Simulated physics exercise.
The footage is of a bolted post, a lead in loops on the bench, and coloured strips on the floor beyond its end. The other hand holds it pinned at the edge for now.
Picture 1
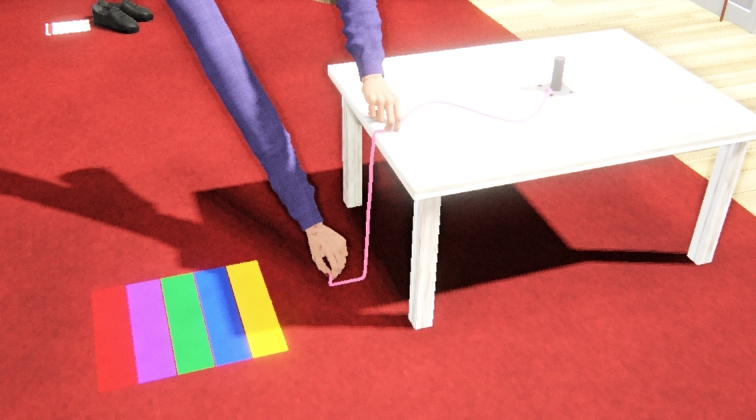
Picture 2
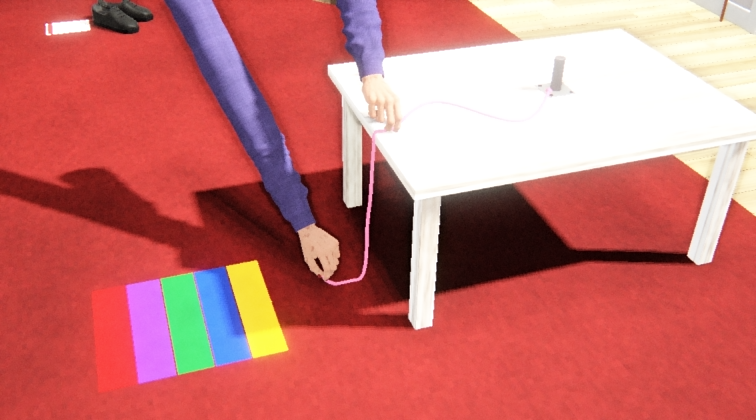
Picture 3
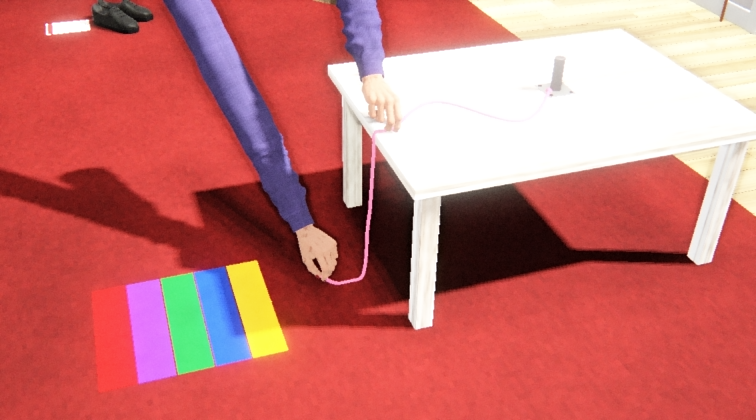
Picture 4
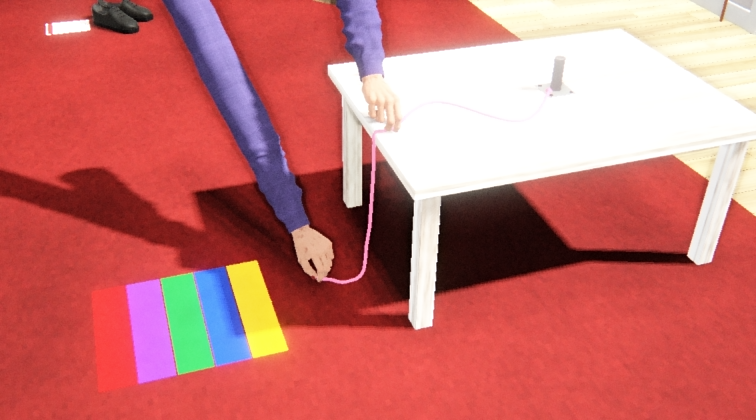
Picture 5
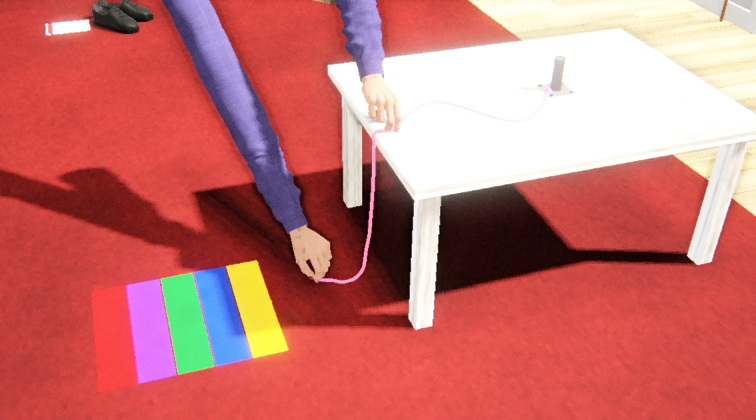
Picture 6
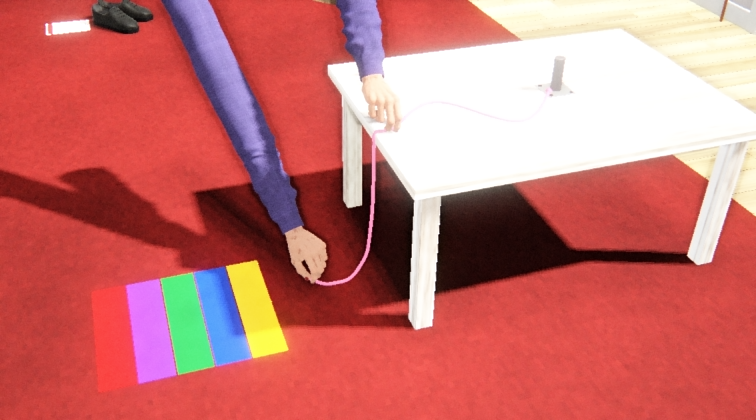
A hand low beside the white table drew the end of a thin pink cord slightly left, toward the coloured strips on the red floor, while the other hand stayed at the table's edge.
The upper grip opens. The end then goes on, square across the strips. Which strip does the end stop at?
The purple one.
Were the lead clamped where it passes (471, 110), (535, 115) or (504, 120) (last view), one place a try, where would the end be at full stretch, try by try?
In that order: (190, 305), (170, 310) and (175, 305).
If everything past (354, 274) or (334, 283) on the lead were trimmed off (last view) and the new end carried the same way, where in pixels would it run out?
One per try, the spots are (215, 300) and (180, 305).
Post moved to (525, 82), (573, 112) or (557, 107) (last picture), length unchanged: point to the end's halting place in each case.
Somewhere near (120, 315), (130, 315) and (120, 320), in that order.
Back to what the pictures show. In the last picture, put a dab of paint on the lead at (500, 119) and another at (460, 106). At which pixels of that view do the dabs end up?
The first settles around (464, 109), the second around (424, 118).
A little later, end near (212, 299); over blue.
Next, end near (169, 308); over green.
When it is tight, end near (143, 313); over purple. The end stops over the purple strip.
